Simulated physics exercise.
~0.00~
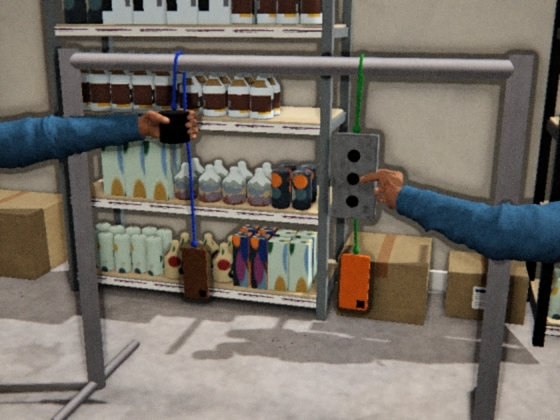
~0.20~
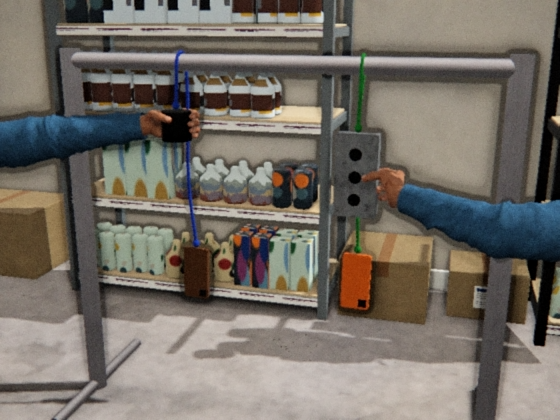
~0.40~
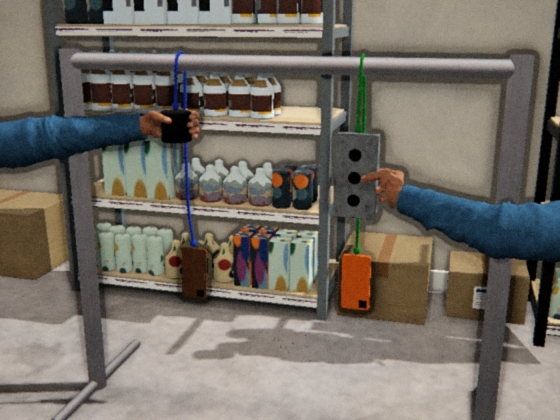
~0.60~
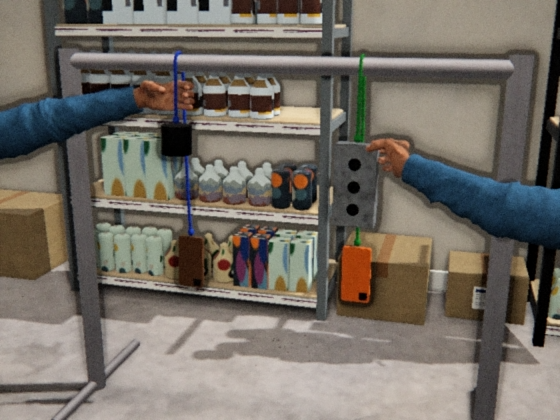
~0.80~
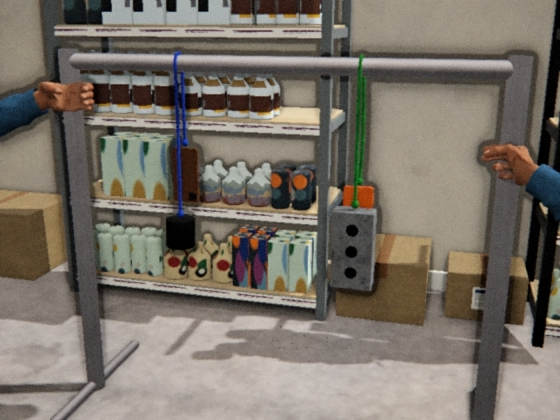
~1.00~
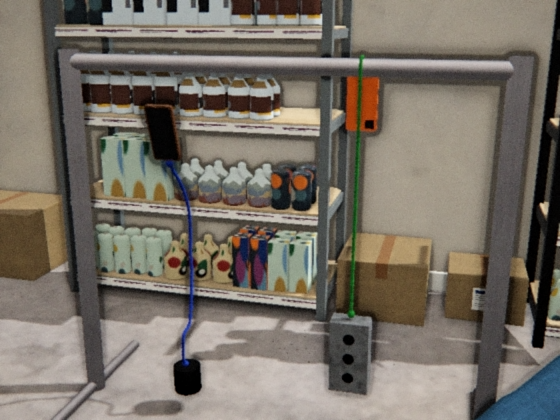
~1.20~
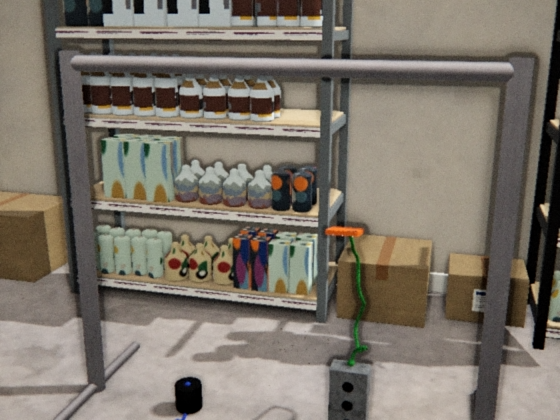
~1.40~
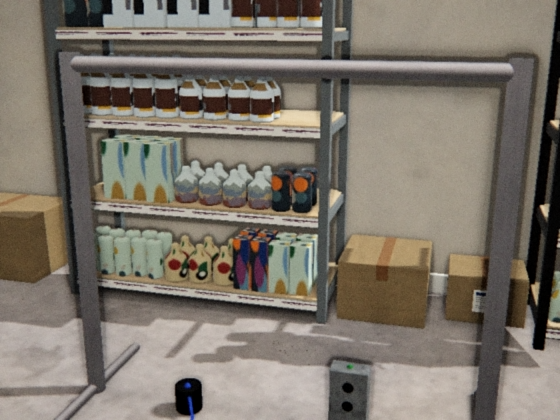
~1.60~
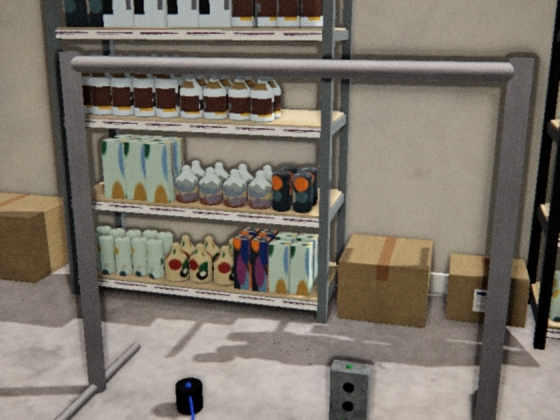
A small black cylinder on a blue cord and a grey block with dark holes on a green cord hang from a grey rail in a storeroom, seen from the front before stocked shelves and cardboard boxes. A brown phone dangles from the blue cord's other end at left, and an orange phone from the green cord's at right. Two blue-sleeved hands hold the cylinder and block, then let go and draw back. Both objects drop as the phones rise toward the rail. The cords come off it, and the cylinder and block end on the floor, the phones out of sight.
